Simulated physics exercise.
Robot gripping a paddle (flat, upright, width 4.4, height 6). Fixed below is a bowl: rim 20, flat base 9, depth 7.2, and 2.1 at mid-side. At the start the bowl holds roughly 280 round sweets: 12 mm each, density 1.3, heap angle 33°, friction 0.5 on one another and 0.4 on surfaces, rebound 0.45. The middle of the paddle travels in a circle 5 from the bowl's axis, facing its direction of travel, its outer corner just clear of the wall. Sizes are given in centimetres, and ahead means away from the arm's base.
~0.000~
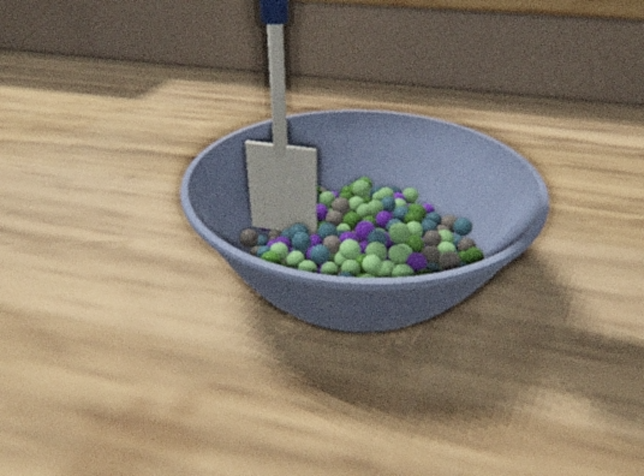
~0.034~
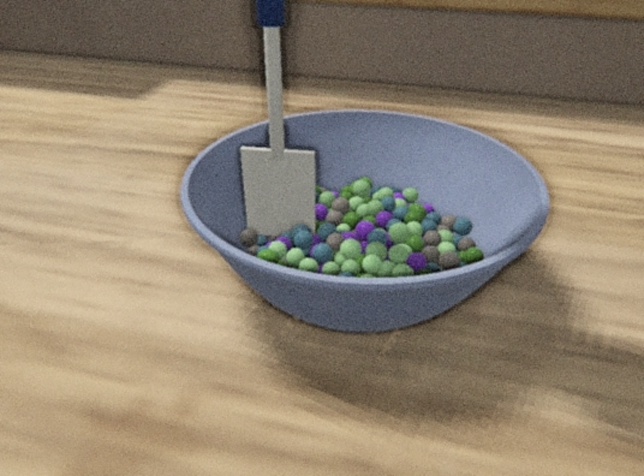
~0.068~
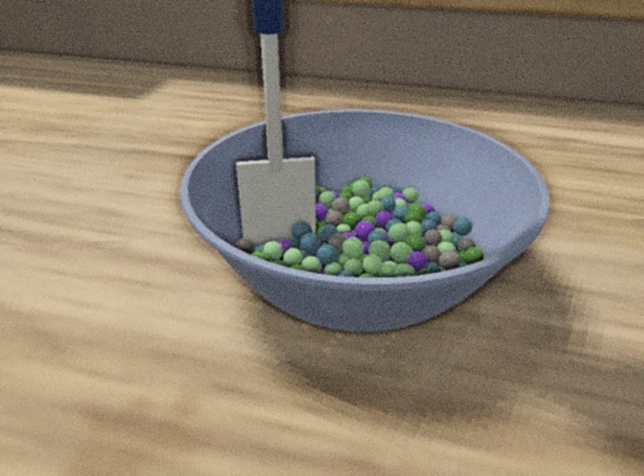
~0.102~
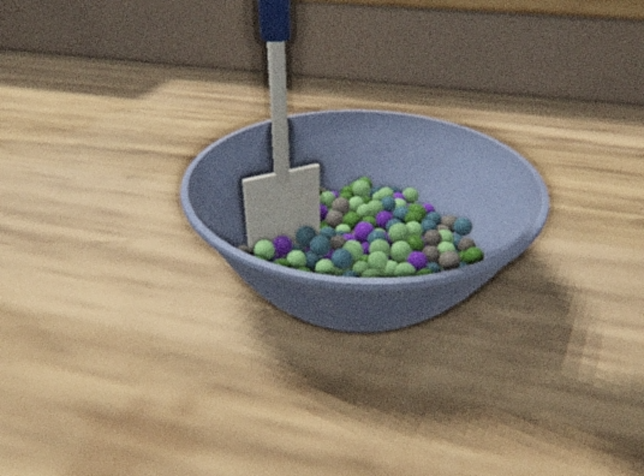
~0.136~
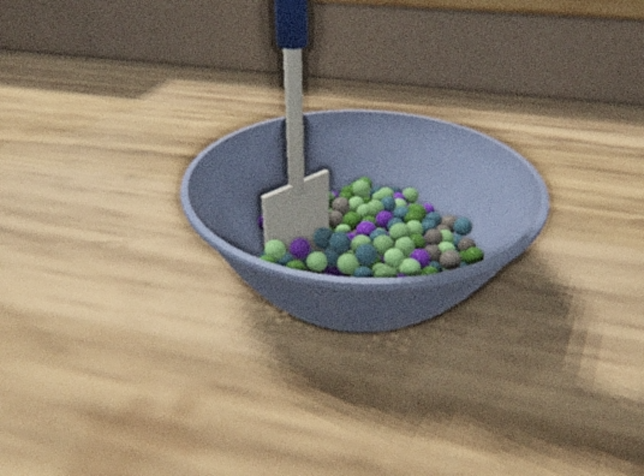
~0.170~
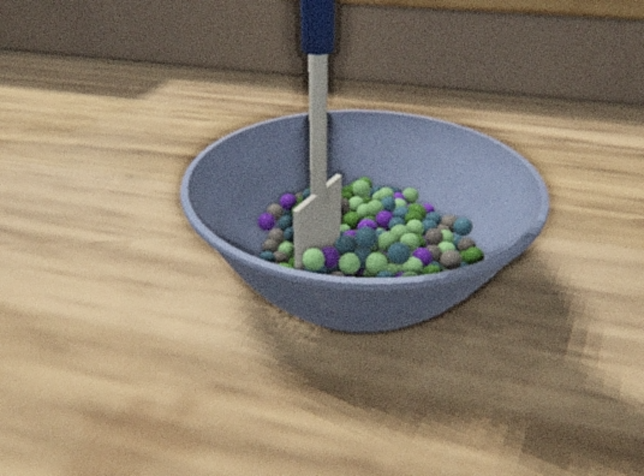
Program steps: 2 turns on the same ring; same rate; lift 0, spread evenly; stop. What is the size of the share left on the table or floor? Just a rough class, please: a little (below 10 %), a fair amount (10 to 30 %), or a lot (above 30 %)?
A little.
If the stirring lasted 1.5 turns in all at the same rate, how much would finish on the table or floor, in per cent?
I'd expect some 0 per cent.
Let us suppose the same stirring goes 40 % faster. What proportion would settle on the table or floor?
My guess is about 15 per cent.
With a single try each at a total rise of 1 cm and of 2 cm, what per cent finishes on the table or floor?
It comes to about 0 per cent and about 0 per cent.
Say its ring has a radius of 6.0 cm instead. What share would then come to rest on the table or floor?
Near 0 %.
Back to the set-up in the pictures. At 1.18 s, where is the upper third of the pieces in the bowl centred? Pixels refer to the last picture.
The centre is close to (426, 176).
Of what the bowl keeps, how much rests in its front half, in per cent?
Around 60 percent of it.
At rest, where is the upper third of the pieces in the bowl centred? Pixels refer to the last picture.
In the final view it lies around (276, 245).
By 0.67 s, 329° round, highest piece 8 above the table; 277 in the bowl, 1 in flight or on the tool.
By 1.18 s, 223° round, highest piece 9 above the table; 274 in the bowl, 4 on the table or floor.
By 1.63 s, 0° round, highest piece 6 above the table; 271 in the bowl, 7 on the table or floor.
By 2.33 s, 0° round, highest piece 6 above the table; 271 in the bowl, 7 on the table or floor.
Final count, 271 in the bowl, 7 on the table or floor. That is 3 % on the table or floor.
